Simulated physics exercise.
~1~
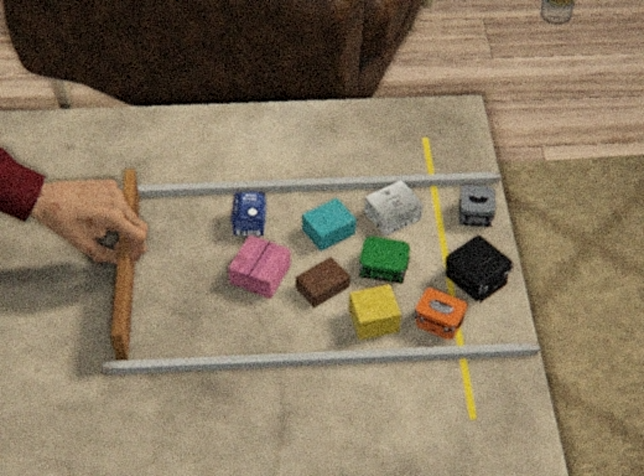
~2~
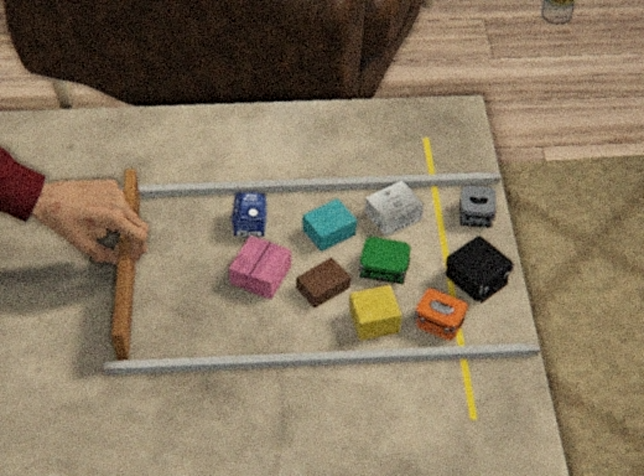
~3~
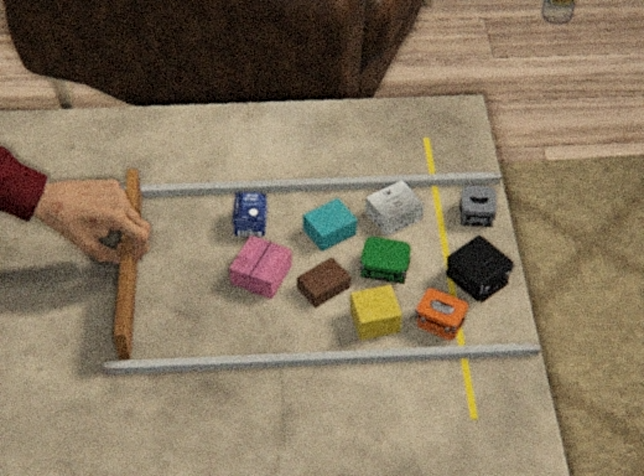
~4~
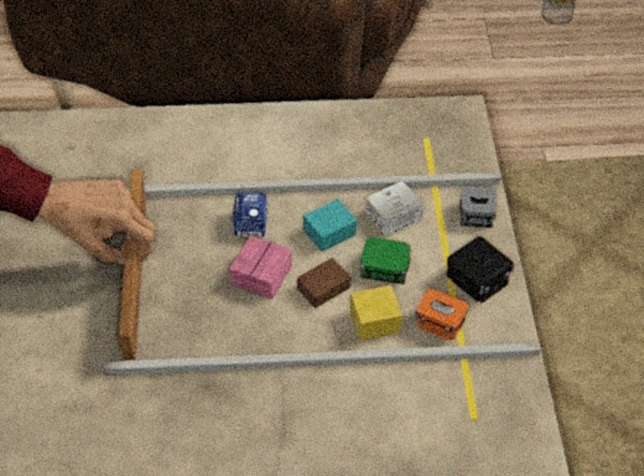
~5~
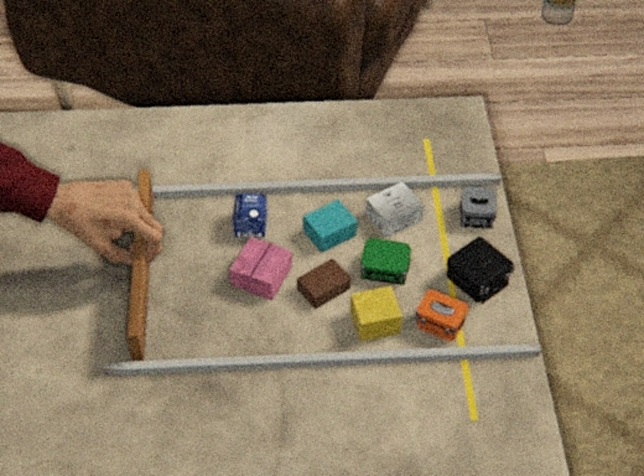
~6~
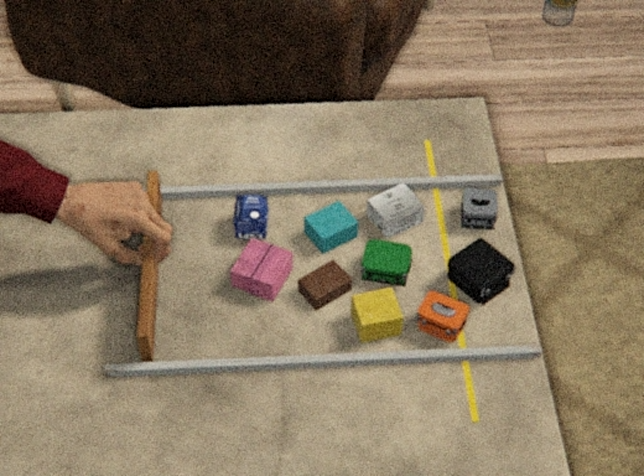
On a table with two pale rails, a hand slides a wooden board slightly right towards scattered colourful blocks and small cases.
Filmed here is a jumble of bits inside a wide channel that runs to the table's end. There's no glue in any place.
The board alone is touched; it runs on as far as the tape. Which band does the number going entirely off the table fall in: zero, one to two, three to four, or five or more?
Pretty sure the pieces that leave the surface number three or four this time.
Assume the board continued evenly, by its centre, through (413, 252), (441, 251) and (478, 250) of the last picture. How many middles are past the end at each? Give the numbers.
That makes 1, 3, 7.
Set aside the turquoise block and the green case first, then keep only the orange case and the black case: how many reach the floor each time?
That makes 2 fallen, then 2 fallen in the other try.
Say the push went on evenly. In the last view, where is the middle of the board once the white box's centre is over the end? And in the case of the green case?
Its middle is about (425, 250) and about (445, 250).
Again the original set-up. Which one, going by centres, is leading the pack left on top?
The one in question is the green case.
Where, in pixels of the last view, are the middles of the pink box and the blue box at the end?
Positions - first (471, 251), then (457, 207).
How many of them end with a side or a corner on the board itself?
Contact count: 3.
Soon after, none off yet; grey case at rest near (479, 210); black case at rest near (480, 272); orange case at rest near (442, 318).
Then, none off yet; grey case moved a little near (492, 209); black case at rest near (480, 272); orange case at rest near (442, 318).
At rest, the number that fall off is three or four; fallen, white box, black case and grey case.
